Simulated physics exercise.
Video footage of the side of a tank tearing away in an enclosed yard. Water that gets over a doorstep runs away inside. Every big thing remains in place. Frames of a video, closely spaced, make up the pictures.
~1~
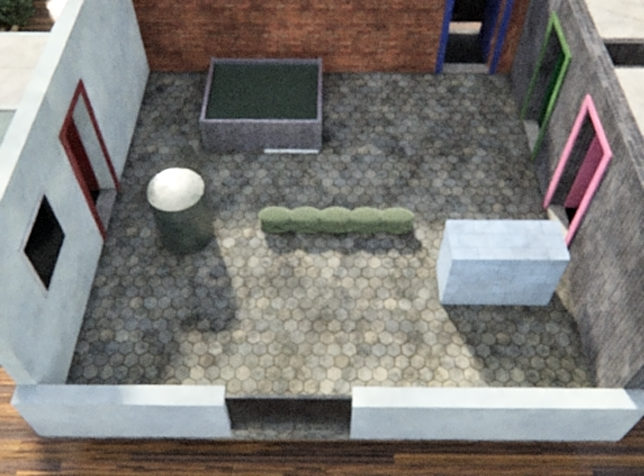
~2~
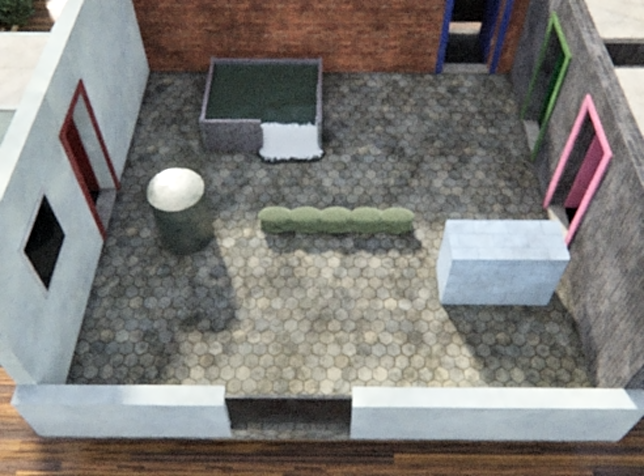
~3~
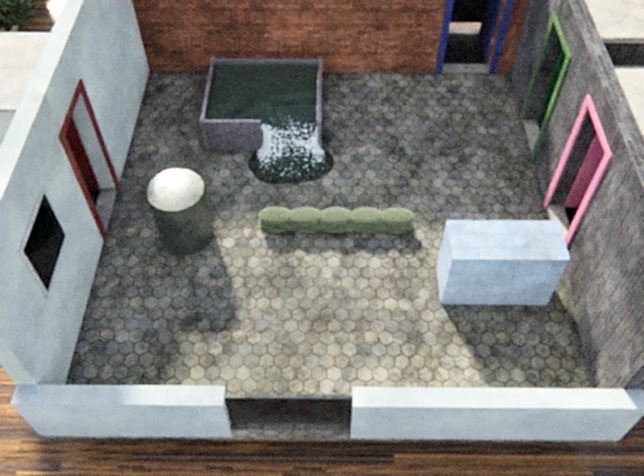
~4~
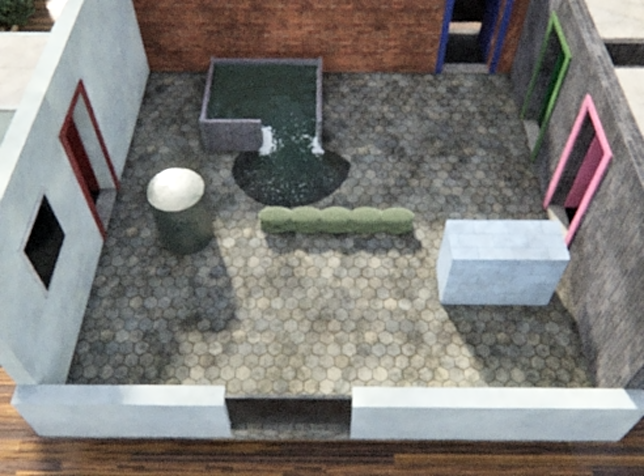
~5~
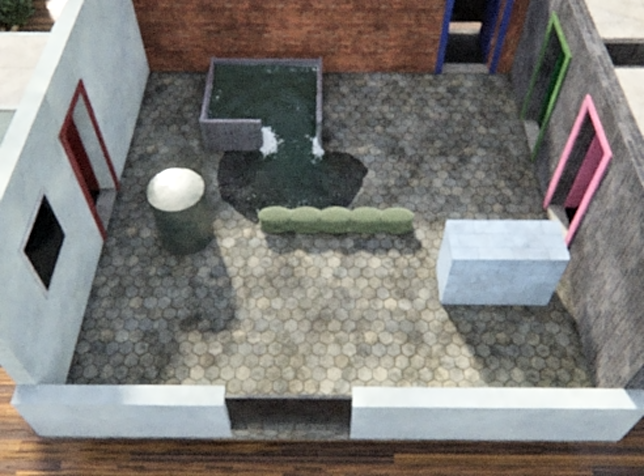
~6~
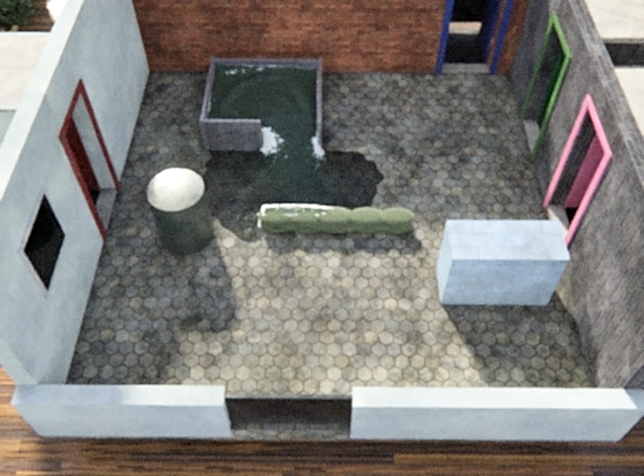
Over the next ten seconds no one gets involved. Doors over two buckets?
Blue door over; red door not over; pink door not over; green door over.
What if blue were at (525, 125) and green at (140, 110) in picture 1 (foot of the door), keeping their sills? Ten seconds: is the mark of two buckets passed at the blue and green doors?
As I see it, the blue door tops the limit and the green door stays within the limit.
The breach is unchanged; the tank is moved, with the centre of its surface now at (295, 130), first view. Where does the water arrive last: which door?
It's the door marked blue.
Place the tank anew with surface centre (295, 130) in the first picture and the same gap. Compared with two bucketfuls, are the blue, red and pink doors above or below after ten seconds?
Blue is over, red floods, pink is under.
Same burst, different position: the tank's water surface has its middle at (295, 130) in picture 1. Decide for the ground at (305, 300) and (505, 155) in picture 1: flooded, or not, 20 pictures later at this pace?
Spot one ends up left untouched, spot two sodden.
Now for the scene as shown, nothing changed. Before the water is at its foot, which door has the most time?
Answer - the door marked blue.
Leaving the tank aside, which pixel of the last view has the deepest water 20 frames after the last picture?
That would be (284, 215).
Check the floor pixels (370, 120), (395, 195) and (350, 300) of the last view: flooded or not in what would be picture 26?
The three points read clear, soaked through and clear.
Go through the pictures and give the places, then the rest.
In the first picture, still water in the water tank at (264, 93).
In the second picture, water pours out at (290, 141) and has run to (319, 155).
In the third picture, the front is at (264, 178), out from the gap at (290, 142).
In the fourth picture, the front is at (273, 203), out from the gap at (290, 142).
In the fifth picture, the front is at (261, 220), out from the gap at (290, 142).
In the sixth picture, the front is at (248, 235), out from the gap at (290, 141).
A moment on, water covers 10 % of the floor; the blue door not reached, the red door not reached, the pink door not reached, the green door not reached.
Next, water covers 25 % of the floor; the blue door not reached, the red door wet at the sill, nothing in, the pink door wet at the sill, nothing in, the green door not reached.
Then, water covers 45 % of the floor; the blue door not reached, the red door under two buckets in, the pink door under two buckets in, the green door under two buckets in.
Later, water covers 65 % of the floor; the blue door under two buckets in, the red door under two buckets in, the pink door under two buckets in, the green door over two buckets in.
In the end, water covers 95 % of the floor; the blue door over two buckets in, the red door under two buckets in, the pink door under two buckets in, the green door over two buckets in.
